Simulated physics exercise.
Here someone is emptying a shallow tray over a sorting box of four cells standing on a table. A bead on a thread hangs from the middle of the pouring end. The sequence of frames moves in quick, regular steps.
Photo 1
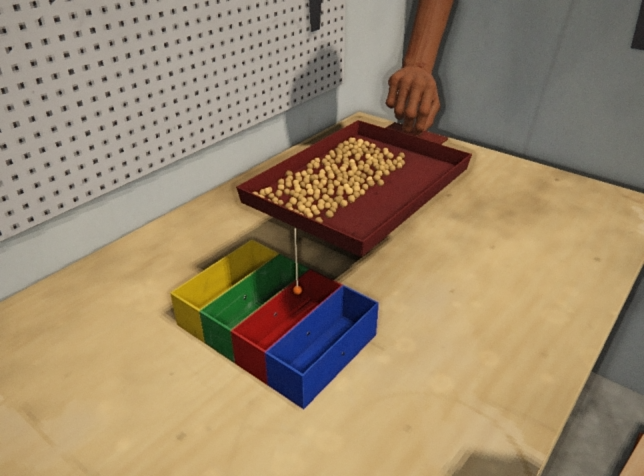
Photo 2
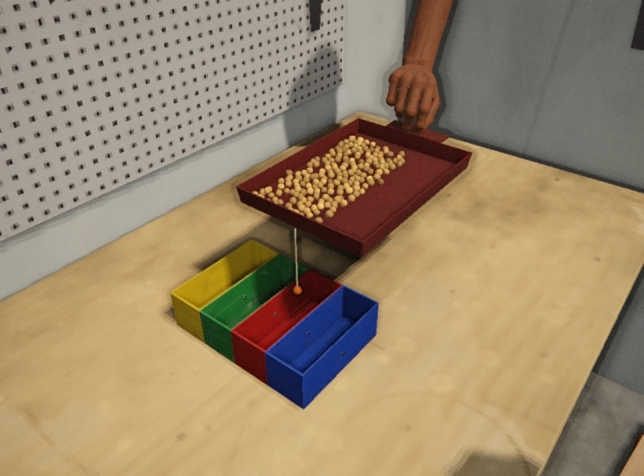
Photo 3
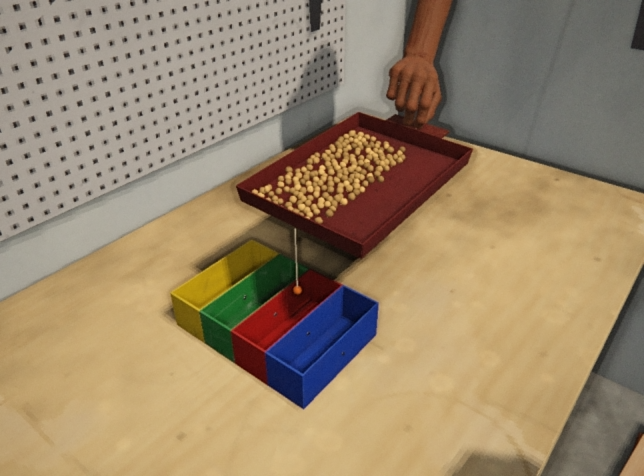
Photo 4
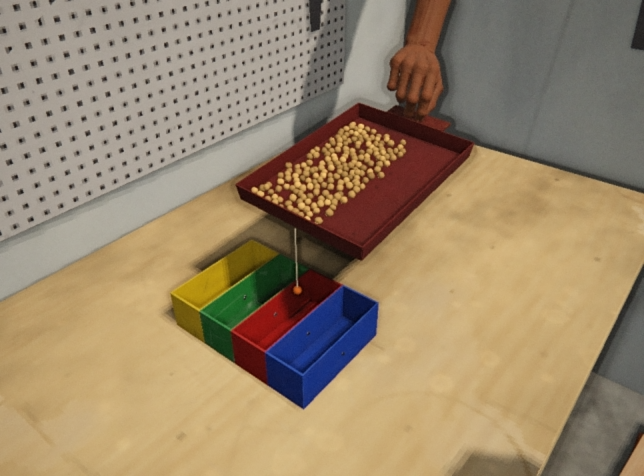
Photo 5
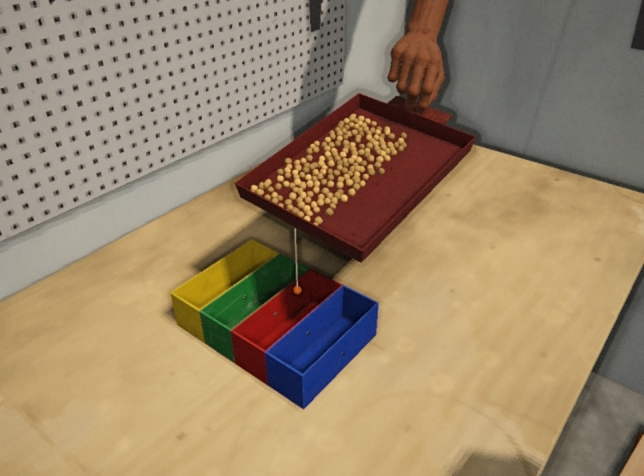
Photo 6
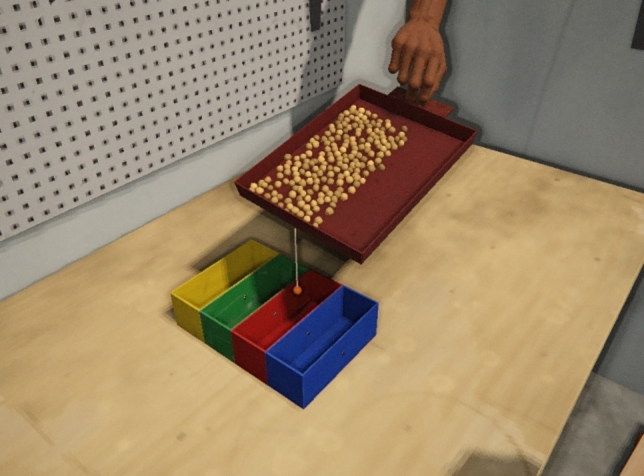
The video shows a hand gradually raising the far end of a dark red tray of dried chickpeas above yellow, green, red and blue cells, the tray tilting slightly toward its right front corner while the chickpeas stay bunched.
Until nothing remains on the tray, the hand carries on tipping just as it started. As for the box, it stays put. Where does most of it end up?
Most ends up in the blue cell.
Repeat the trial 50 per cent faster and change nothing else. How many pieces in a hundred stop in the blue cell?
About 50 in a hundred.
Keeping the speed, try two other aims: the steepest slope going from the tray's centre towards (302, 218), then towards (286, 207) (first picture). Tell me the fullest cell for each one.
Green, then that green cell.
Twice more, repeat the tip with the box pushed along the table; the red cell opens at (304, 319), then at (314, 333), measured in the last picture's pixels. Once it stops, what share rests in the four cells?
In order, about 90 and 100 in a hundred.
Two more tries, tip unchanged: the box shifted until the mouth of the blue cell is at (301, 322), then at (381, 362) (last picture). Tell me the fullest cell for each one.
First try: The blue cell. Second try: The red one.
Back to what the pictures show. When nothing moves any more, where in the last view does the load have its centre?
(324, 365).
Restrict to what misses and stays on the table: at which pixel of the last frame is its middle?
I'd put the middle somewhere around (373, 387) in the last picture.
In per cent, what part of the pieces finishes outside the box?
Roughly 30 percent of the load.
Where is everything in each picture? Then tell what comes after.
The first picture shows corners of the pouring end at (240, 187) and (362, 239), level; middle of the load at (340, 176), dried chickpeas; bead on its thread at (297, 290); yellow cell at (188, 315); green cell at (217, 334); red cell at (250, 355); blue cell at (285, 377).
The second picture shows corners of the pouring end at (240, 186) and (362, 240), level; middle of the load at (340, 175).
The third picture shows corners of the pouring end at (239, 185) and (362, 242), tipped barely, lowest at the right corner; middle of the load at (340, 172).
The fourth picture shows corners of the pouring end at (239, 184) and (362, 245), tipped a little, lowest at the right corner; middle of the load at (340, 168).
The fifth picture shows corners of the pouring end at (238, 183) and (362, 248), tipped a little, lowest at the right corner; middle of the load at (340, 163).
The sixth picture shows corners of the pouring end at (238, 182) and (362, 251), tipped a little, lowest at the right corner; middle of the load at (340, 159); yellow cell at (188, 315); green cell at (217, 334); red cell at (250, 355); blue cell at (285, 377).
Soon, tray tipped steeply; nearly all on the tray; a stray few falling or outside the box.
A while on, tray tipped right over; nearly all on the tray; a stray few in the blue cell; a small part falling or outside the box.
Towards the end, tray tipped past a quarter turn; about two thirds in the blue cell; a small part in the red cell; a stray few in the green cell; about a third falling or outside the box.
Finally, tray tipped past a quarter turn; about two thirds in the blue cell; a small part in the red cell; a stray few in the green cell; none in the yellow cell; about a third outside the box.
